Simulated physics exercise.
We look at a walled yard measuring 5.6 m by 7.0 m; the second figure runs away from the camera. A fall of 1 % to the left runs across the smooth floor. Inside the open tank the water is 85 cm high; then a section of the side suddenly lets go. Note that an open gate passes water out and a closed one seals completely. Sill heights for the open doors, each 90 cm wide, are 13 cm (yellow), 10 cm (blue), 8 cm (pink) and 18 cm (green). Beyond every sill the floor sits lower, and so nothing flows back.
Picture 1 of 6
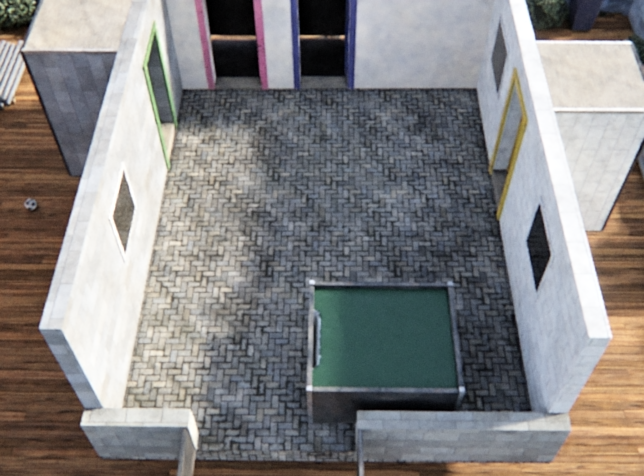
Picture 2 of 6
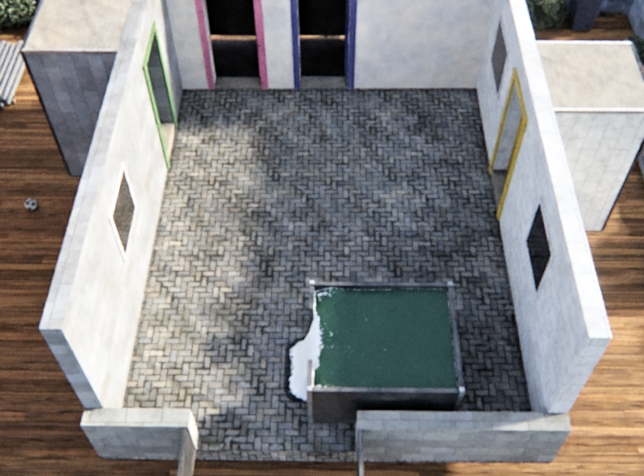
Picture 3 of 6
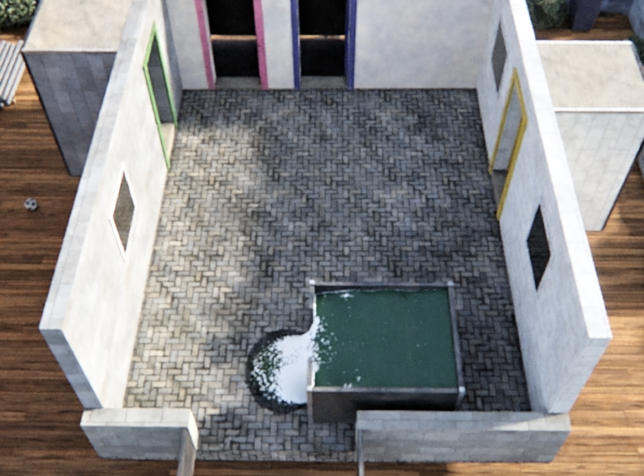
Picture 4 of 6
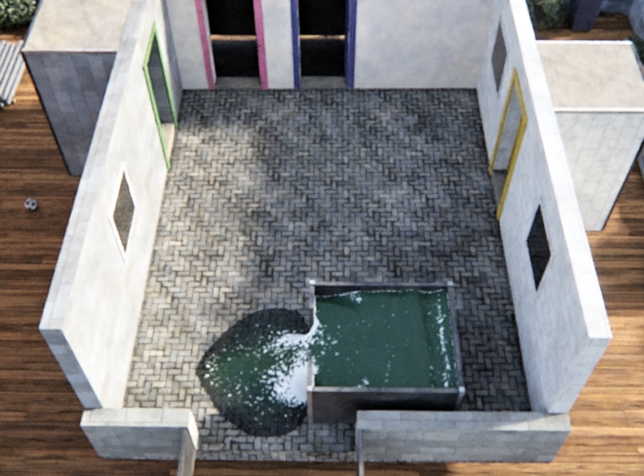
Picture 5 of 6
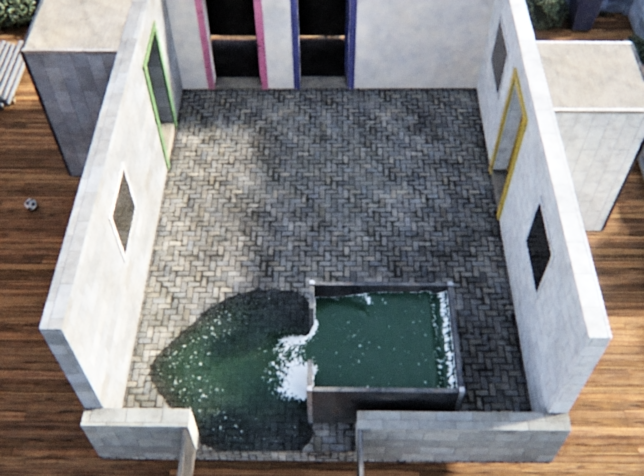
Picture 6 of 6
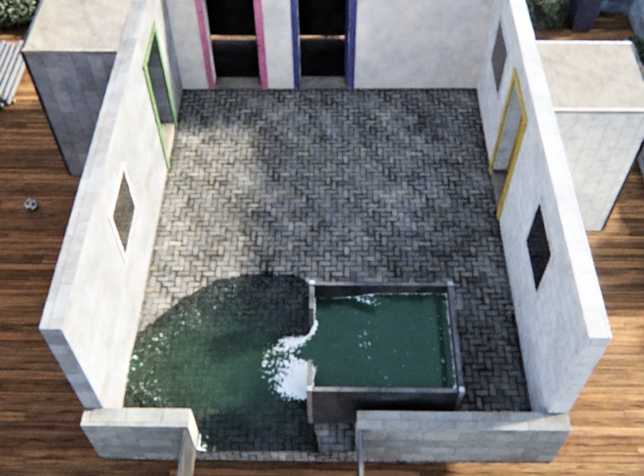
Green water bursts from the left side of an open tank, foaming white at the gap and spreading leftward in a widening dark pool until it reaches the left wall and front opening, while the camera stays still. The tank stands at the lower right of a grey herringbone-paved yard, seen from high above. Pale walls surround it, with green, pink, blue and yellow trimmed doorways.
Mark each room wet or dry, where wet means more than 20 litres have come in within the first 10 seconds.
Yellow door - dry, blue door - dry, pink door - wet, green door - dry.
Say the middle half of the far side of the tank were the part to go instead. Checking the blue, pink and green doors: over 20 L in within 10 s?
Blue exceeds; pink exceeds; green falls short.
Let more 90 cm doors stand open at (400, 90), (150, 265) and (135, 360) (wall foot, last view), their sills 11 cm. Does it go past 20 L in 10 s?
Per doorway, in order: Insufficient / sufficient / sufficient.
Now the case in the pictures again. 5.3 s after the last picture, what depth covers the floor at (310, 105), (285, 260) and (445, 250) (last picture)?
I'd read it as roughly 11, 2 and 0 cm, in that order.
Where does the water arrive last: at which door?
It would be the yellow one.
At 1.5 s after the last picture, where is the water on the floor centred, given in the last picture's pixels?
At roughly (275, 346).
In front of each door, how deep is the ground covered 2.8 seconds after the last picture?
You'd get yellow at 0 cm, blue at 0 cm, pink at 15 cm, and green at 7 cm.
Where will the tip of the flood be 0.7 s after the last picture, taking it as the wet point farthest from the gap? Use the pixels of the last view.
I'd put it near pixel (158, 224) of the last picture.
Then, 0.7 s after the last picture water covers 20 % of the floor and is deepest (52 cm) near (118, 432); yellow door not reached, blue door not reached, pink door not reached, green door not reached.
Then, 1.5 s after the last picture water covers 25 % of the floor and is deepest (38 cm) near (118, 432); yellow door not reached, blue door not reached, pink door not reached, green door 4 cm at the sill, 0 L in.
Then, 2.8 s after the last picture water covers 40 % of the floor and is deepest (24 cm) near (307, 373); yellow door not reached, blue door not reached, pink door 15 cm at the sill, 4 L in, green door 7 cm at the sill, 0 L in.
Then, 5.3 s after the last picture water covers 60 % of the floor and is deepest (18 cm) near (182, 98); yellow door not reached, blue door 10 cm at the sill, 0 L in, pink door 16 cm at the sill, 87 L in, green door 5 cm at the sill, 0 L in.
Then, 9.3 s after the last picture water covers 80 % of the floor and is deepest (11 cm) near (175, 132); yellow door 5 cm at the sill, 0 L in, blue door 7 cm at the sill, 1 L in, pink door 9 cm at the sill, 130 L in, green door 10 cm at the sill, 0 L in.
